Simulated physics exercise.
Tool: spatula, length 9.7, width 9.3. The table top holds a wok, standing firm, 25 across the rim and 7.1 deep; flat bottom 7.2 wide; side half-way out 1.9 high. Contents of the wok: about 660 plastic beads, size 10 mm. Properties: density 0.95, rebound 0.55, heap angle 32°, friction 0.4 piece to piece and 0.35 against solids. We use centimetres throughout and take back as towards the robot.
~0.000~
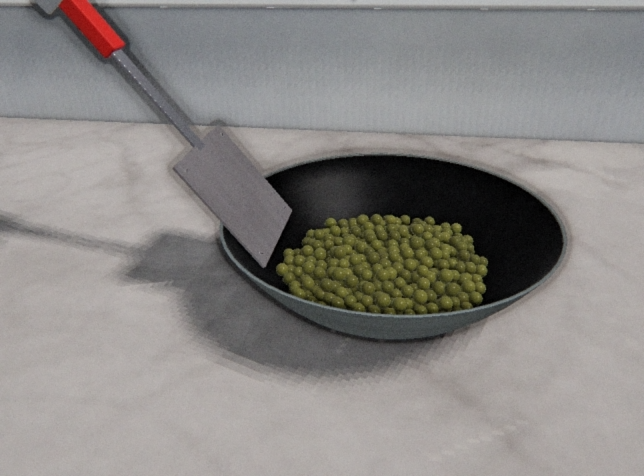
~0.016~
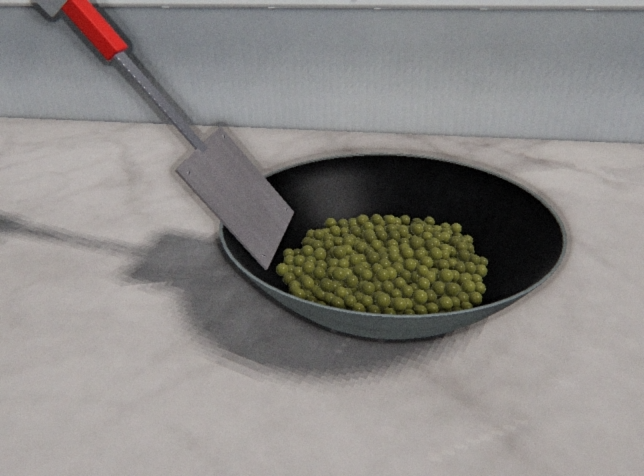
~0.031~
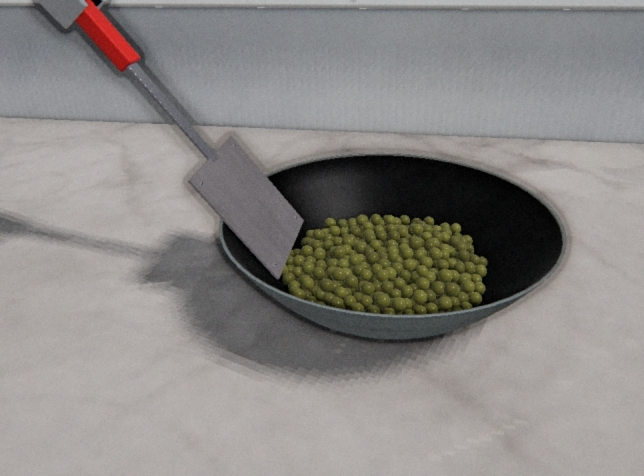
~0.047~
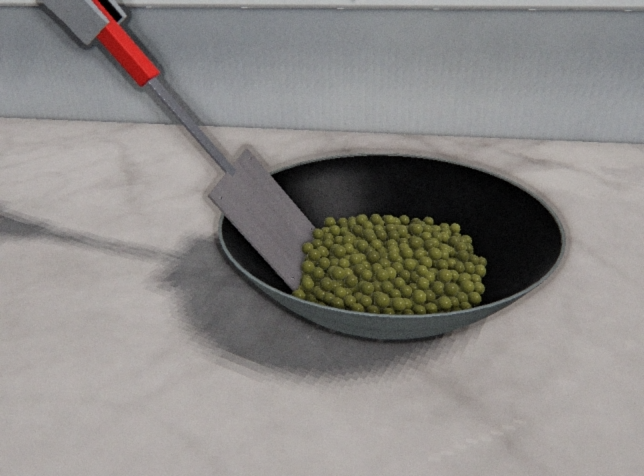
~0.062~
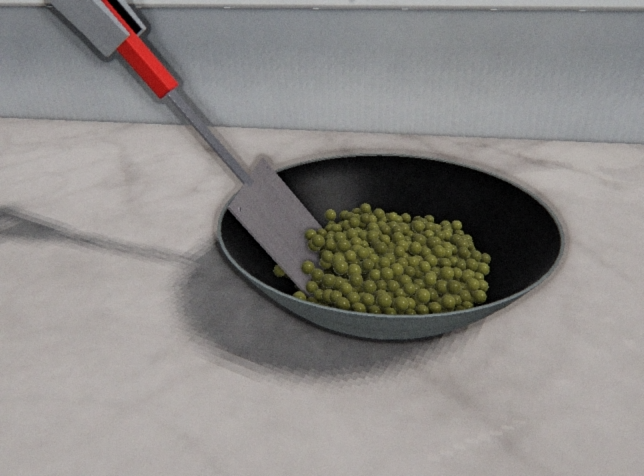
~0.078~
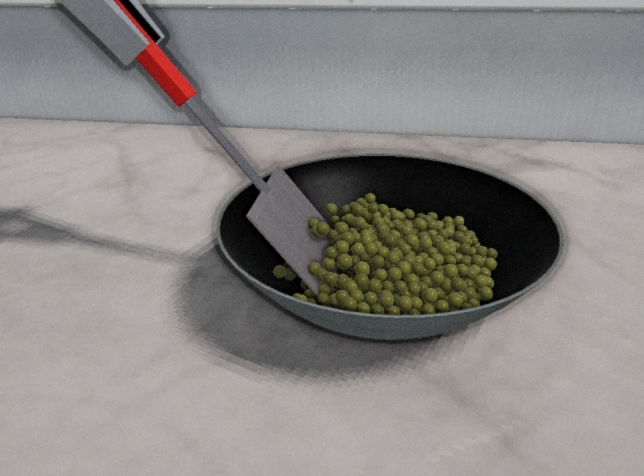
In the video, a spatula with a red handle moves down and to the right into a dark wok of green beads on a marbled surface, pushing into their left side and shifting some rightward into a slightly higher heap.
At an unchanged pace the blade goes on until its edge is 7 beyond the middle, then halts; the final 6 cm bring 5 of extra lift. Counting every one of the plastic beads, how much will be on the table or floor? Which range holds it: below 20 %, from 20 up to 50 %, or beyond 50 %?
The range from 20 up to 50 %.
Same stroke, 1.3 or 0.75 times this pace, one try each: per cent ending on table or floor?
Estimates in order: 30 per cent, 20 per cent.
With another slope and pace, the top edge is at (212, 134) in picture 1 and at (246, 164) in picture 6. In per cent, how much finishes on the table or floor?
I'd put it at roughly 10 per cent.
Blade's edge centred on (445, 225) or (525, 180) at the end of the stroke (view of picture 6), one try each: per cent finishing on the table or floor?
Try 1: Approx. 15 %; try 2: Approx. 45 %.
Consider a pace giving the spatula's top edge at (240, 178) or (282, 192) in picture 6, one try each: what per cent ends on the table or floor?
Estimates: Near 15 %, near 35 %.
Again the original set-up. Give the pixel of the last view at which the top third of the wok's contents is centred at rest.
The middle lies somewhere around (468, 262).
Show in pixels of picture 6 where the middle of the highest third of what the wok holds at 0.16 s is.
The middle sits at approx. (453, 237).
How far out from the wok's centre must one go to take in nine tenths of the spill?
The distance is roughly 75 cm.
After 0.12 s, sloping 52°, highest piece 10 above the table; 656 in the wok.
After 0.16 s, sloping 52°, highest piece 11 above the table; 656 in the wok.
After 0.37 s, sloping 52°, highest piece 16 above the table; 475 in the wok, 51 on the table or floor, 130 on the blade or in flight.
After 1.42 s, sloping 52°, highest piece 6 above the table; 474 in the wok, 182 on the table or floor.
In the end, 474 in the wok, 182 on the table or floor. That is 28 % on the table or floor.
